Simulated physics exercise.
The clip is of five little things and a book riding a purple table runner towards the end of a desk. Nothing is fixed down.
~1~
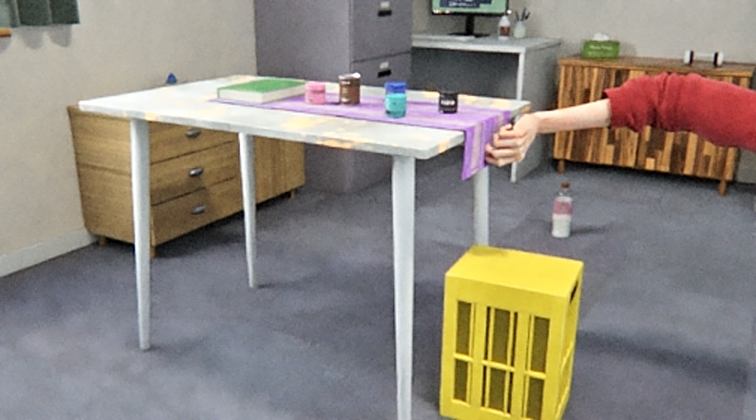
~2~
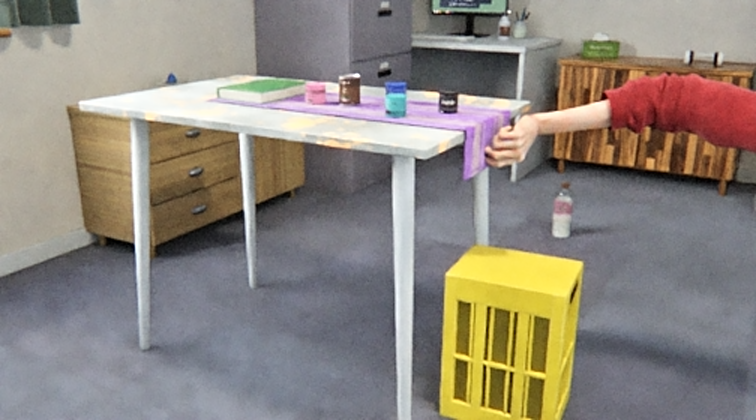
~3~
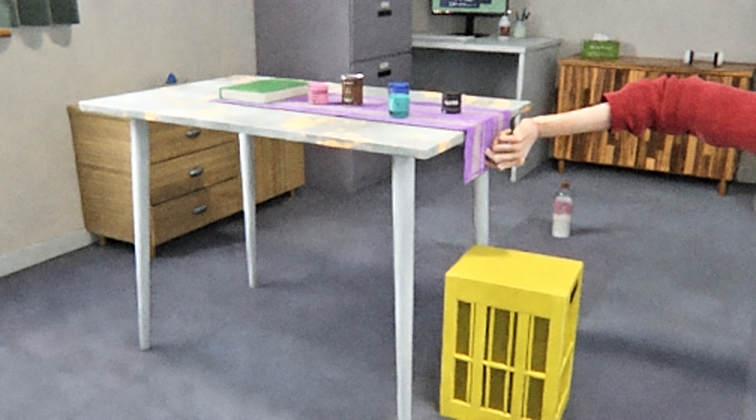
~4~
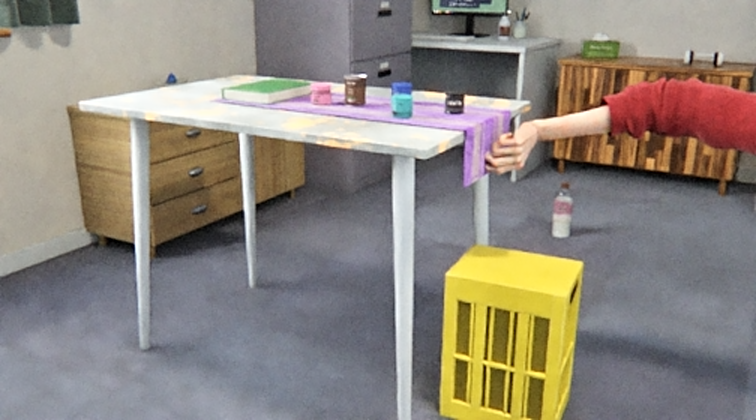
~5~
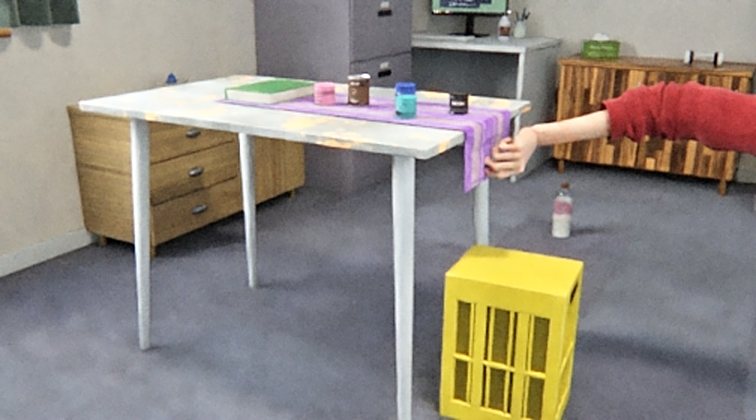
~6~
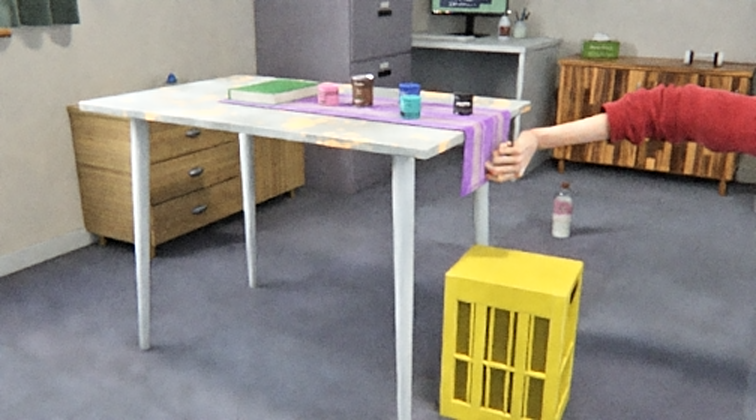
To begin with, a hand in a red sleeve grips the end of a purple runner on a white table, with a green book and small pots sitting on it. The hand draws the cloth slightly over the edge, and the book and pots shift a little to the right with it.
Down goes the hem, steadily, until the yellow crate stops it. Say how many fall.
It carries off two.
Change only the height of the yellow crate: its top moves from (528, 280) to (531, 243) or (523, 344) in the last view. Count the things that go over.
Over the edge go 1 and 4.
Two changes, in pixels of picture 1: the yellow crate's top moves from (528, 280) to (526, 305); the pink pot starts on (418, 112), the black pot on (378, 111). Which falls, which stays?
The pink pot tumbles off; the black pot goes over.
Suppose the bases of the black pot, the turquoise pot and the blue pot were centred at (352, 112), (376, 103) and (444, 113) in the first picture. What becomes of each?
The black pot does not fall, the turquoise pot remains up, the blue pot falls.
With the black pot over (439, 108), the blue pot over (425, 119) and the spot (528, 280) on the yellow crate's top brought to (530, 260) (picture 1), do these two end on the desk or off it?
The black pot falls, the blue pot is carried off.
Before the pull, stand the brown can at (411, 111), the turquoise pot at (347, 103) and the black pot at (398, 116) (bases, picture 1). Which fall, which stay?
The brown can falls, the turquoise pot stays on, the black pot comes down.
Soon after, hem near (486, 206); all still up.
Then, hem near (485, 233); black pot gone.
At rest, hem on the crate; black pot and turquoise pot gone. The answer is two.
